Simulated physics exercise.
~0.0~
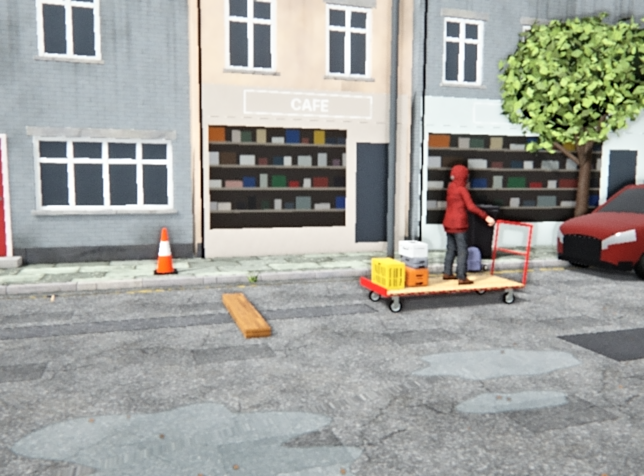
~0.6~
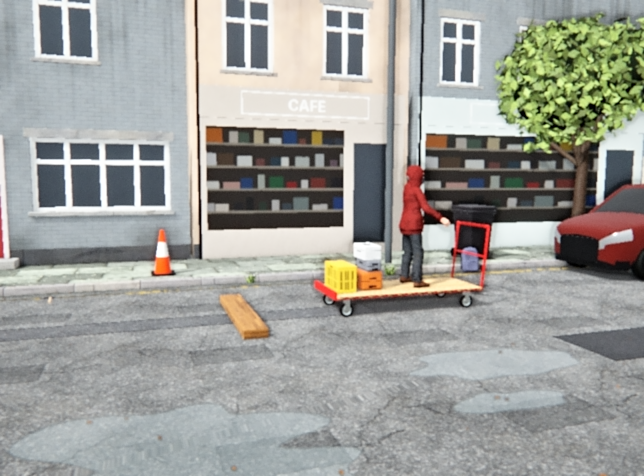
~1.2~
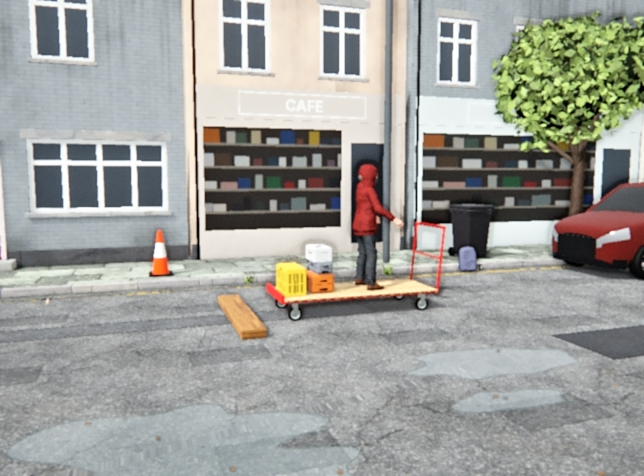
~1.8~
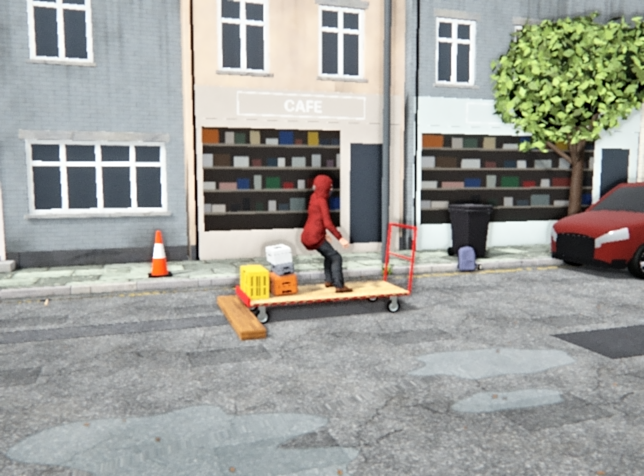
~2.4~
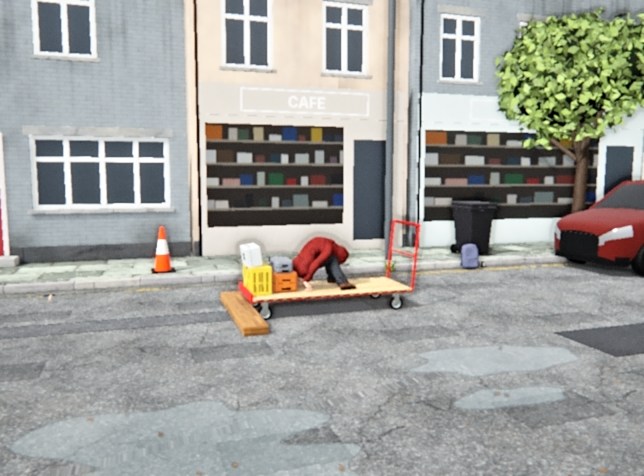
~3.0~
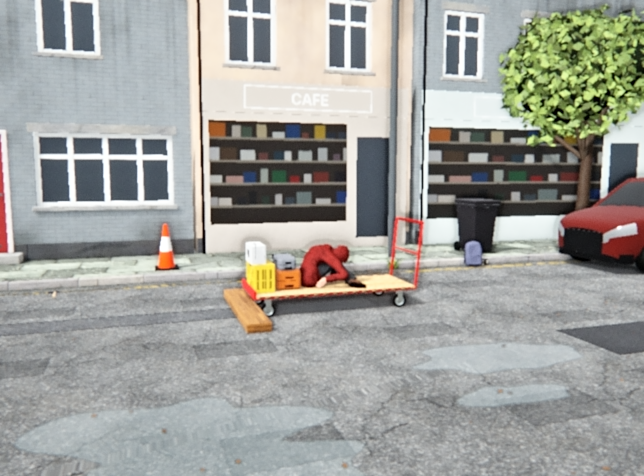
A person in a red hooded jacket and dark trousers stands on a flat cart with a red handle at its right end, seen side-on from across a grey street. A yellow crate, an orange case and pale and grey pieces sit at its left end, before a cafe, a traffic cone, a tree and a red car. The cart rolls left and stops against a wooden beam. The person sinks and folds forward onto the deck while a white box tips over. The person ends slumped beside the load, the yellow crate still upright and everything still aboard.
